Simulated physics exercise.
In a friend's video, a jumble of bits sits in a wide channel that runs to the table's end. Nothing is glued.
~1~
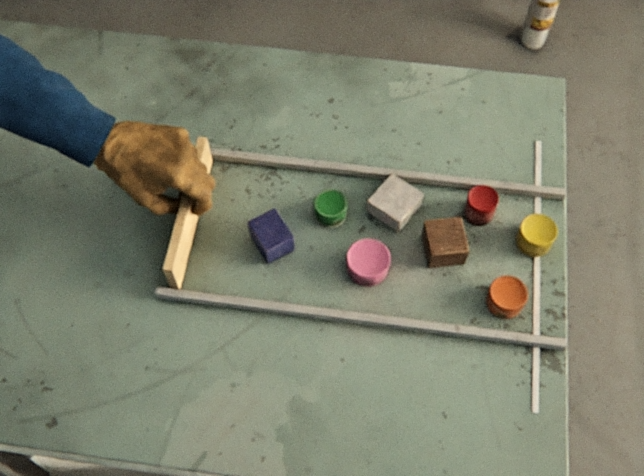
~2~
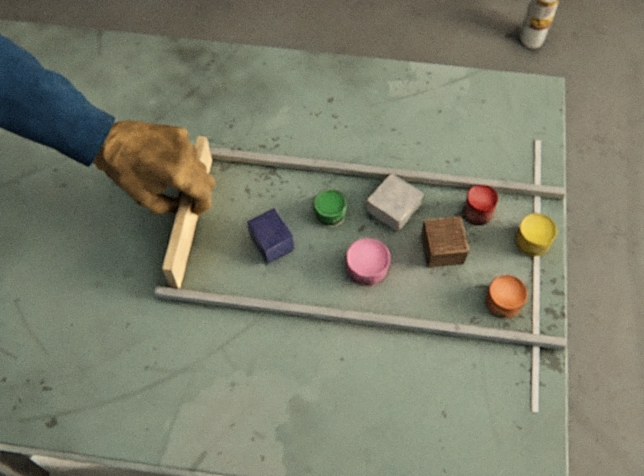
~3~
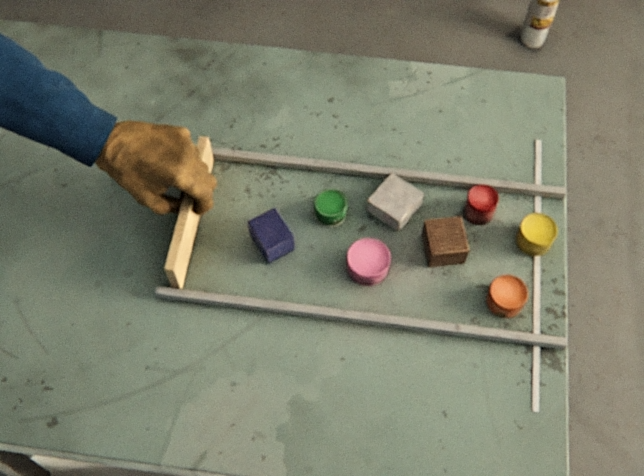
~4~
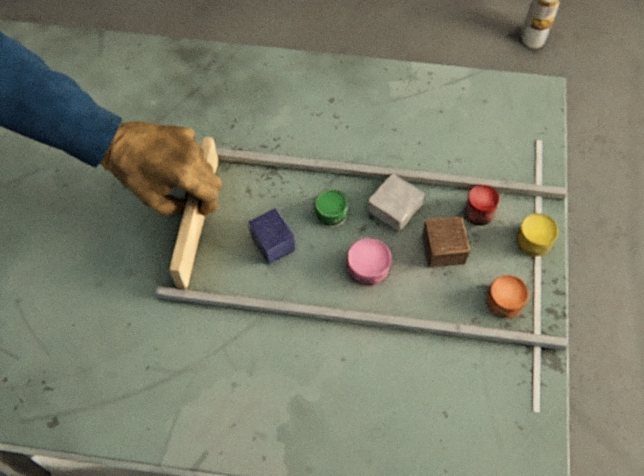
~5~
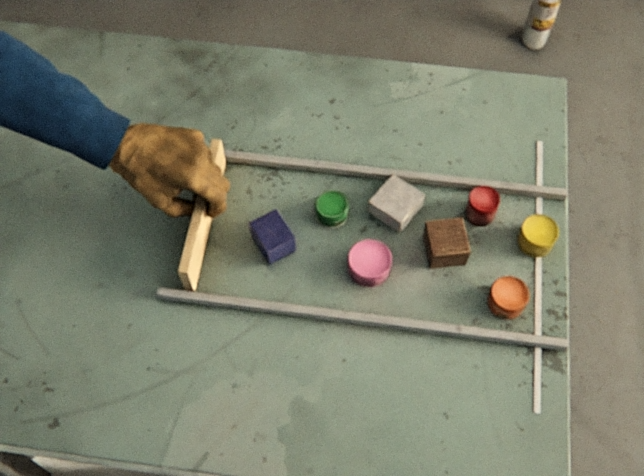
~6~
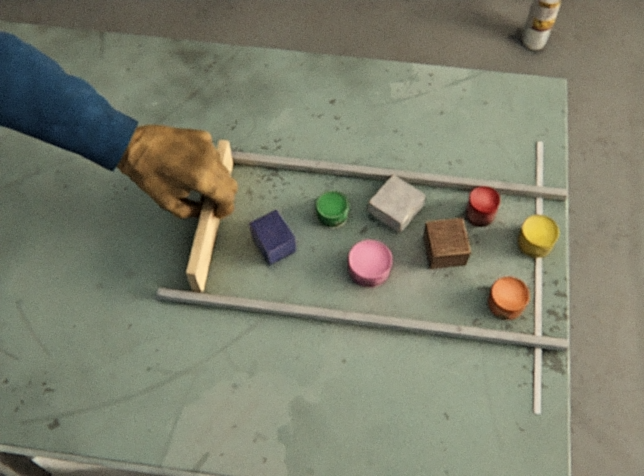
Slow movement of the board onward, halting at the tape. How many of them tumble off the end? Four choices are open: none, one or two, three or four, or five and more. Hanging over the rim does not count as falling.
Of those, five and more.
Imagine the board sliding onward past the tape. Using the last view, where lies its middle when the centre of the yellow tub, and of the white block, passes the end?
For the yellow tub at (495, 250), for the white block at (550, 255).
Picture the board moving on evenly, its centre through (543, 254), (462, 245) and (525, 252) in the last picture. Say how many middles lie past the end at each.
Result per place: 5; 0; 5.
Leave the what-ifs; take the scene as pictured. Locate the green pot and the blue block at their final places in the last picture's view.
The green pot comes to rest close to (558, 245), while the blue block rests close to (558, 287).
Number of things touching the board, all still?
I count 3 of them.
Soon after, none off yet; yellow tub at rest near (538, 237); orange tub at rest near (508, 298); red tub at rest near (482, 207).
After that, none off yet; yellow tub displaced about its own width near (566, 236); orange tub tilting a little near (585, 315); red tub displaced well along near (549, 208).
In the end, the number that fall off is five or more; gone, pink tub, brown block, red tub, orange tub and yellow tub.
